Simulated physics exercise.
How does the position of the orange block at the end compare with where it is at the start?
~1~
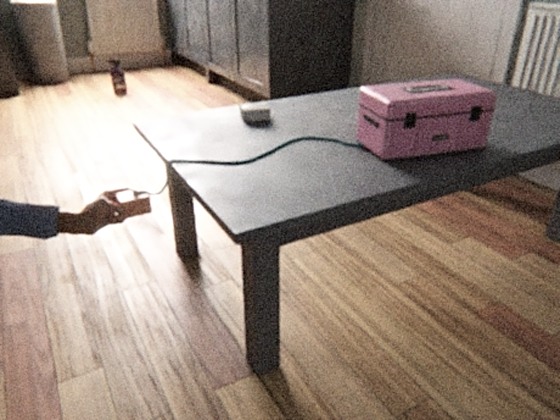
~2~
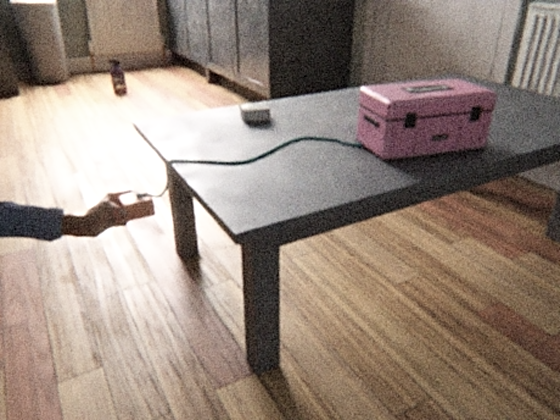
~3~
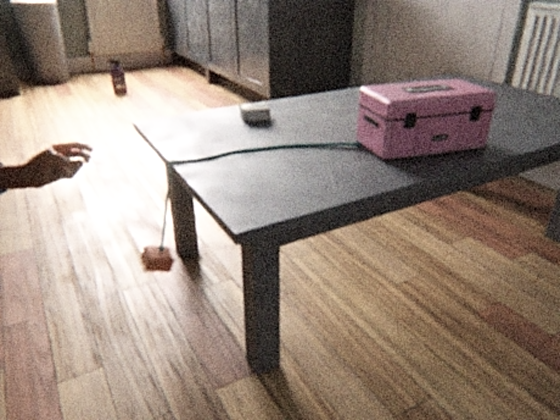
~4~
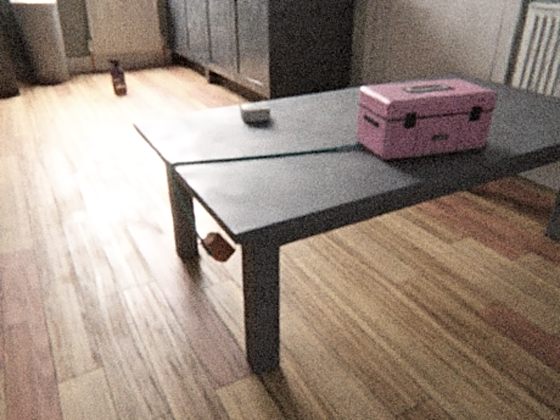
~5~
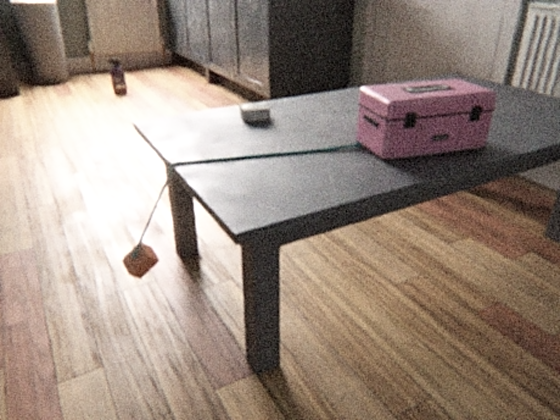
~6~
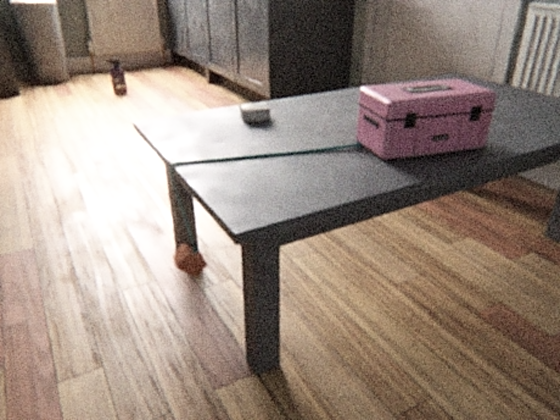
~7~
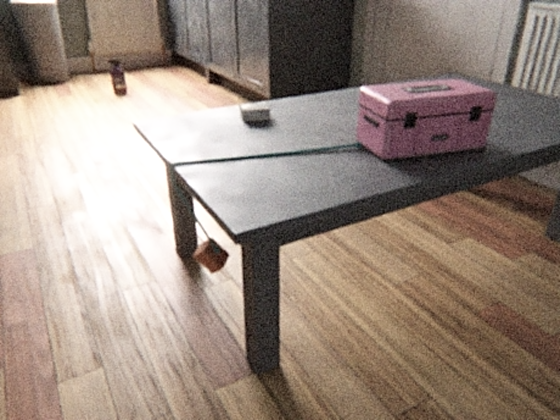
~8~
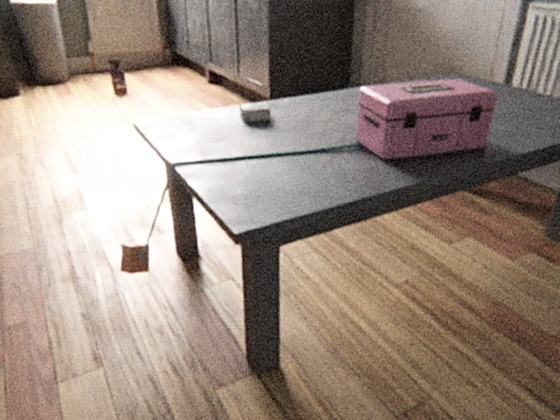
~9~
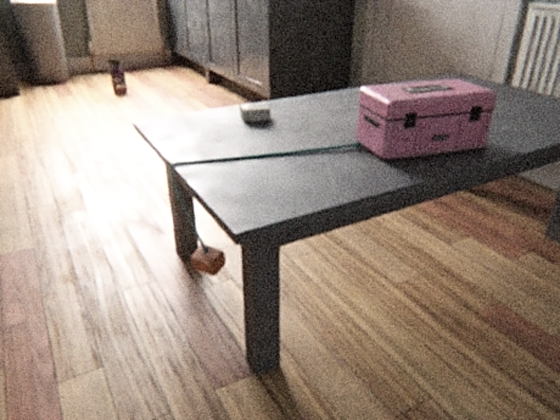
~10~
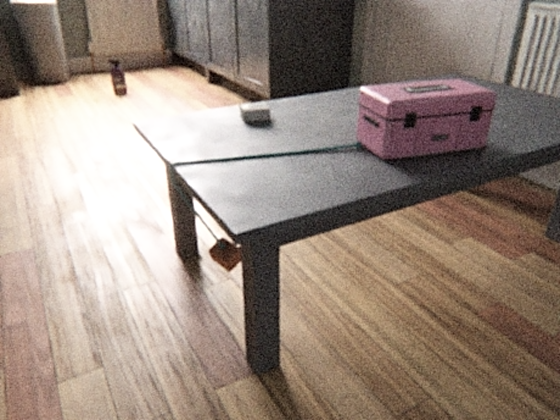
At the start the orange block is held in a hand to the left of the table. At the end it is lower and farther right, hanging on the shoelace below the tabletop near the front leg.
